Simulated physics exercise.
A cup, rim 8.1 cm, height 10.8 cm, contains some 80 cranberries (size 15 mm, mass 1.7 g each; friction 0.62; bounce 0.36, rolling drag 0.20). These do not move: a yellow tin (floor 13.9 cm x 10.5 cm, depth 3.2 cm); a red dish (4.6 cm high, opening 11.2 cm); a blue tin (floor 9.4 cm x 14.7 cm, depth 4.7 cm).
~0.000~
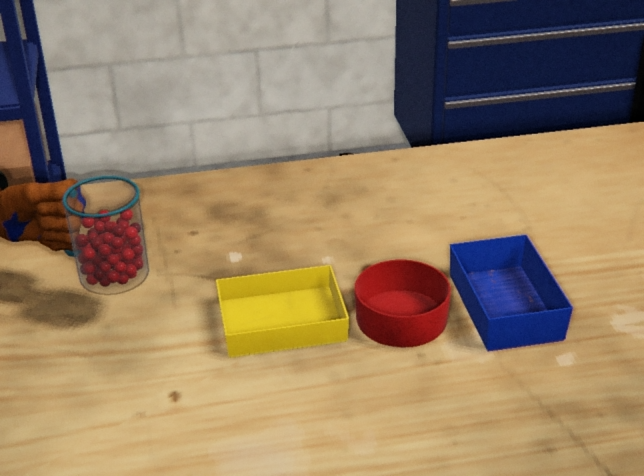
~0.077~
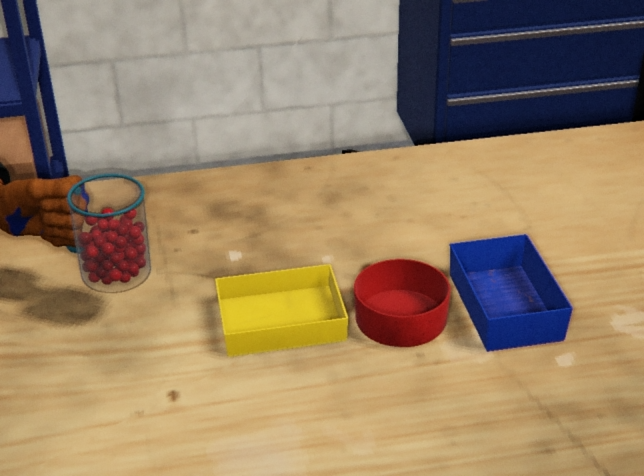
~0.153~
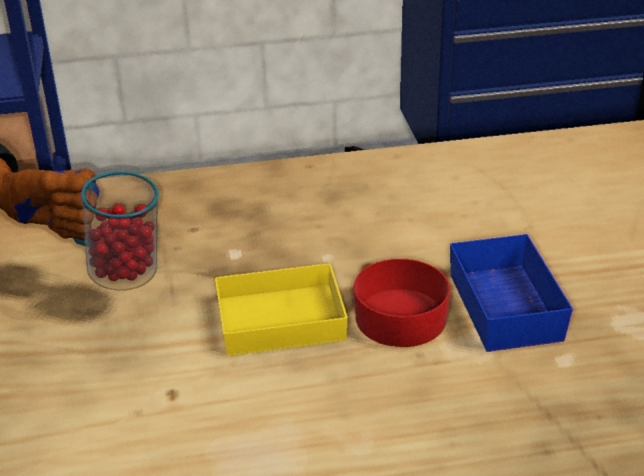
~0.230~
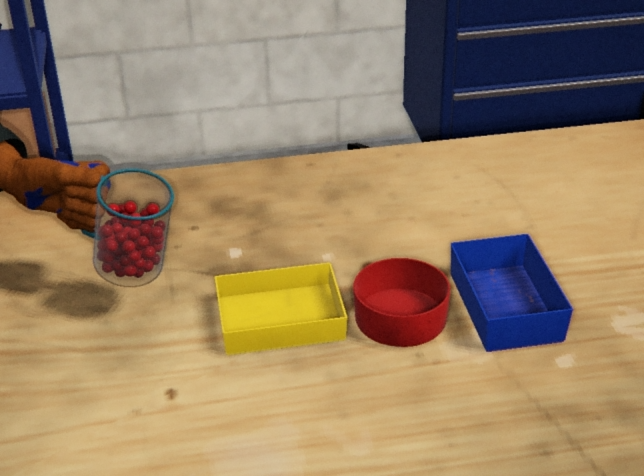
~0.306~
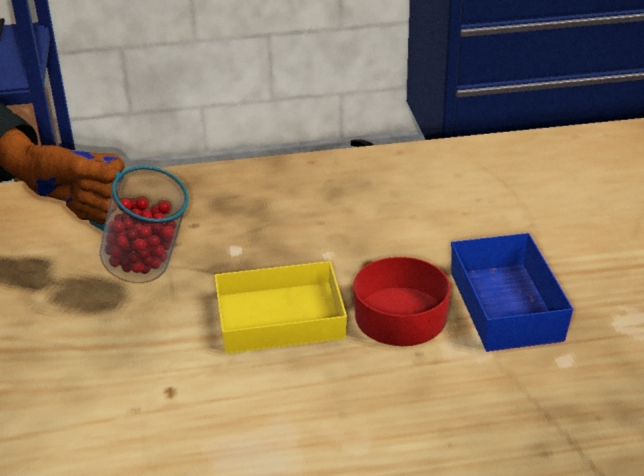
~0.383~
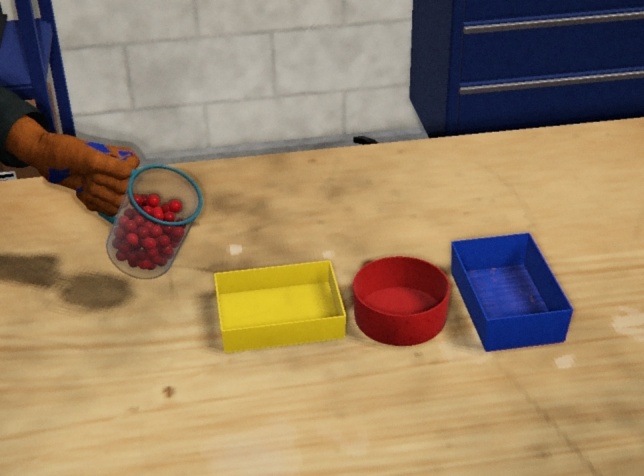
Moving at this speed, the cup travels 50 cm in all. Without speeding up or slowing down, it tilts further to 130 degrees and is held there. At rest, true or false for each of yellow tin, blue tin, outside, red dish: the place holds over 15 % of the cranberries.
Yellow tin: False, blue tin: False, outside: True, red dish: True.
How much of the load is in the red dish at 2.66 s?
By then, around 35 percent is in.
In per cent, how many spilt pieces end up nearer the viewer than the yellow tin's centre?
Around 10 percent.
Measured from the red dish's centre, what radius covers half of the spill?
Roughly 8 cm.
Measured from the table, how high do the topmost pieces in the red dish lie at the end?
Close to 3.0 centimetres.
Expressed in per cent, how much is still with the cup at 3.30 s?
I'd guess roughly 0 per cent.
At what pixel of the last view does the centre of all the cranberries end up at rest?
Somewhere about (384, 289) in the final view.
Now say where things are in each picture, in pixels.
In the first picture, cup at (107, 228); tilt 0 degrees; moved 0.0 cm; lip at (130, 205); top of the load at (123, 223); yellow tin at (281, 299); red dish at (403, 287); blue tin at (509, 275).
In the second picture, cup at (110, 227); tilt 2 degrees; moved 0.5 cm; lip at (135, 205); top of the load at (126, 221).
In the third picture, cup at (121, 228); tilt 8 degrees; moved 1.7 cm; low side front right; lip at (150, 207); top of the load at (136, 218).
In the fourth picture, cup at (132, 229); tilt 15 degrees; moved 3.0 cm; low side front right; lip at (165, 210); top of the load at (146, 216).
In the fifth picture, cup at (142, 229); tilt 21 degrees; moved 4.2 cm; low side front right; lip at (180, 213); top of the load at (140, 212).
In the sixth picture, cup at (150, 229); tilt 28 degrees; moved 5.5 cm; low side front right; lip at (193, 217); top of the load at (151, 208); yellow tin at (278, 294); red dish at (401, 285); blue tin at (509, 274). It turns about 85 degrees a second.
After 1.26 s, tilt 103 degrees; cup 100 %; middle of all pieces near (268, 213).
Then, at 1.99 s, tilt 130 degrees; red dish 35 %, yellow tin 5 %, outside 55 %, in the air 5 %; middle of all pieces near (381, 286).
After 2.66 s, tilt 130 degrees; red dish 35 %, yellow tin 5 %, outside 55 %; middle of all pieces near (383, 288).
After 3.30 s, tilt 130 degrees; red dish 35 %, yellow tin 5 %, outside 55 %; middle of all pieces near (383, 288).
By 3.6 s all is still; cup 0 %, red dish 35 %, blue tin 0 %, yellow tin 5 %, outside 55 %.
